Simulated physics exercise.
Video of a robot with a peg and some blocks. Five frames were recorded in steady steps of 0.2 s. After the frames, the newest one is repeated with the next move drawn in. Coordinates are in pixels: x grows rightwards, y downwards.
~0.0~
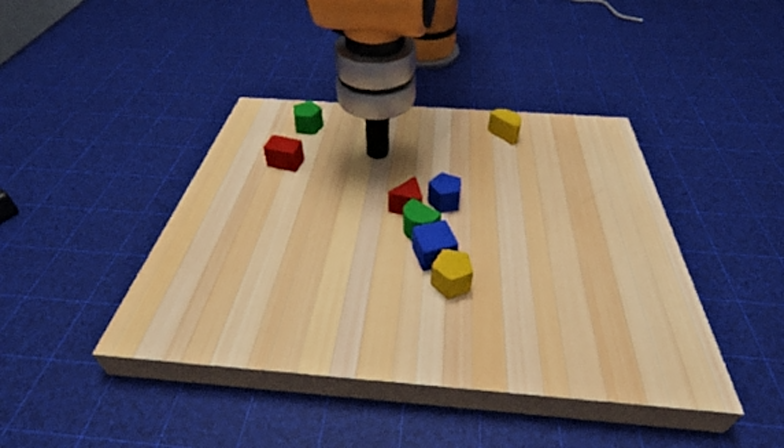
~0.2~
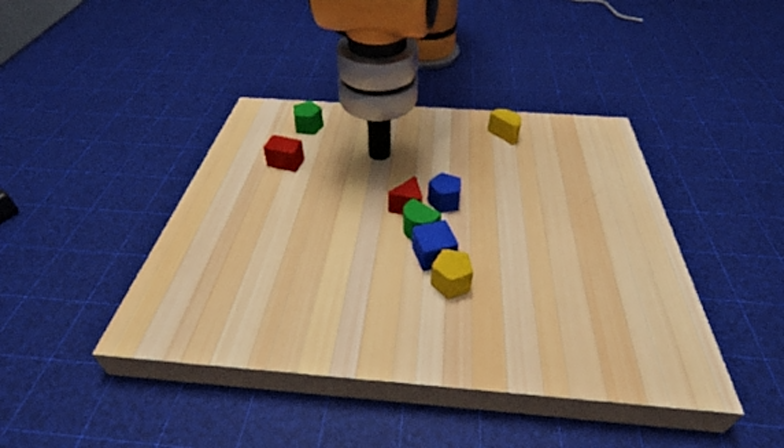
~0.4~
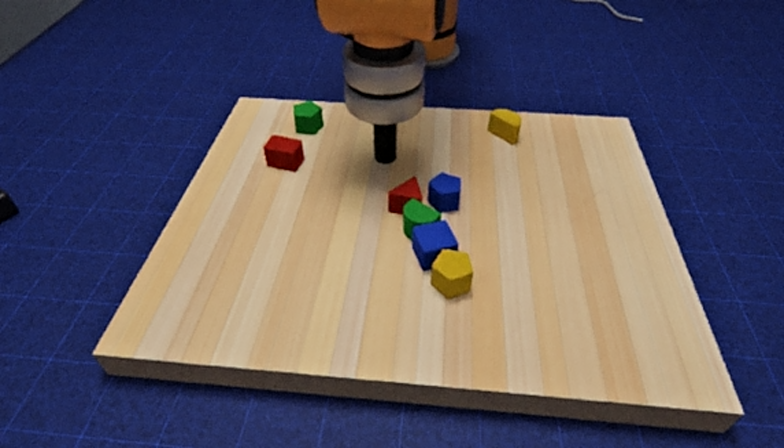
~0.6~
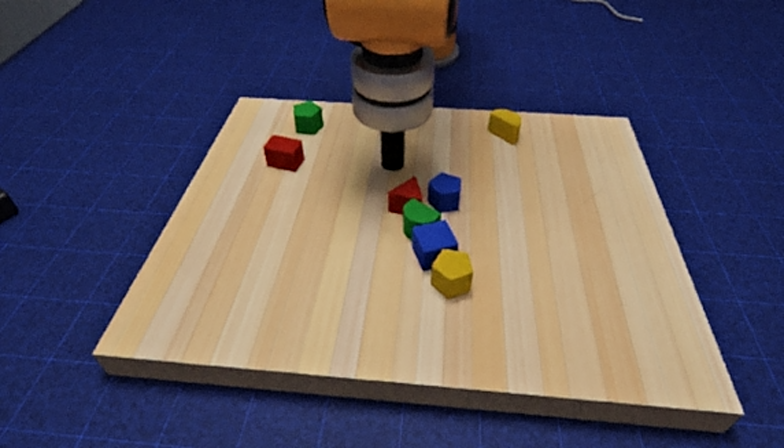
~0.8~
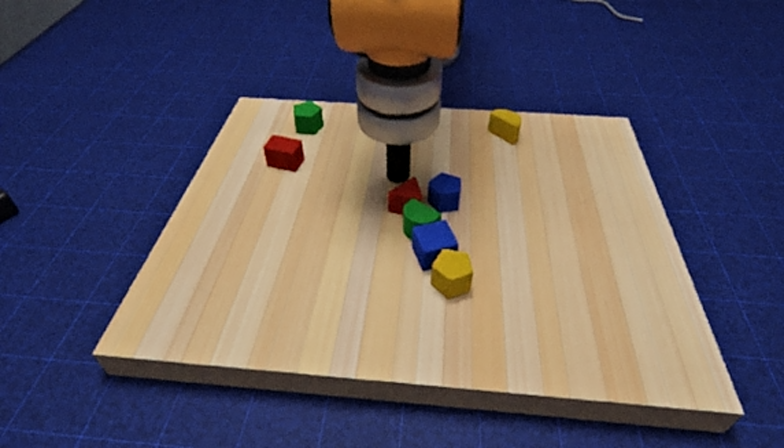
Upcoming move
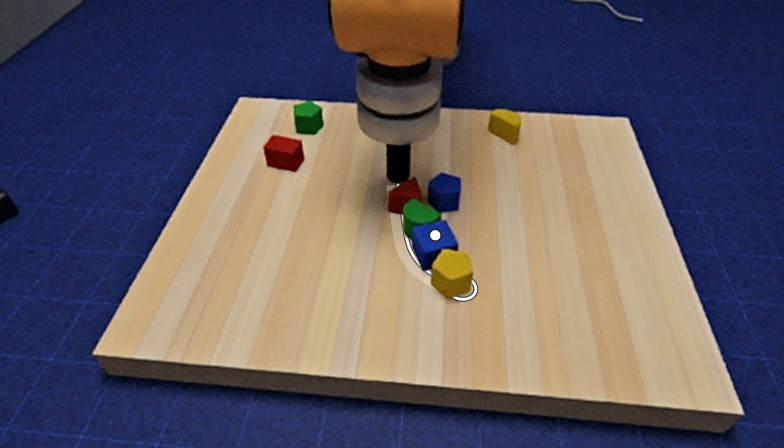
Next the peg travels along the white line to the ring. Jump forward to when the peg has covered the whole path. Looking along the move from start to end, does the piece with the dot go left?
Yes - that is the case.
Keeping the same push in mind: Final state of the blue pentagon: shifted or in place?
That block stays.
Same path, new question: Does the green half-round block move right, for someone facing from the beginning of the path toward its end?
My answer is yes.
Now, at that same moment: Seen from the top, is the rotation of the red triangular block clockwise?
I expect not.
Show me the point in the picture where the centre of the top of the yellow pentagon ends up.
Its top middle is near (522, 313).
Path on the board, from (398, 185) through (404, 220) and (415, 259) to (462, 288); the dot is on the blue square block.
One third of the way, peg at (404, 211); red triangular block at (424, 211); green half-round block at (412, 226), turned 25° anticlockwise; blue square block at (439, 244), turned 25° anticlockwise; yellow pentagon at (460, 270), turned 10° clockwise.
Two thirds of the way, peg at (416, 250); red triangular block at (440, 231), turned 55° anticlockwise; green half-round block at (404, 258), turned 20° anticlockwise; blue square block at (449, 261), turned 35° anticlockwise; yellow pentagon at (477, 284).
At the end, peg at (463, 279); red triangular block at (444, 232), turned 80° anticlockwise; green half-round block at (403, 264); blue square block at (495, 286), turned 30° anticlockwise; blue pentagon in place; yellow pentagon at (522, 313), turned 15° clockwise.
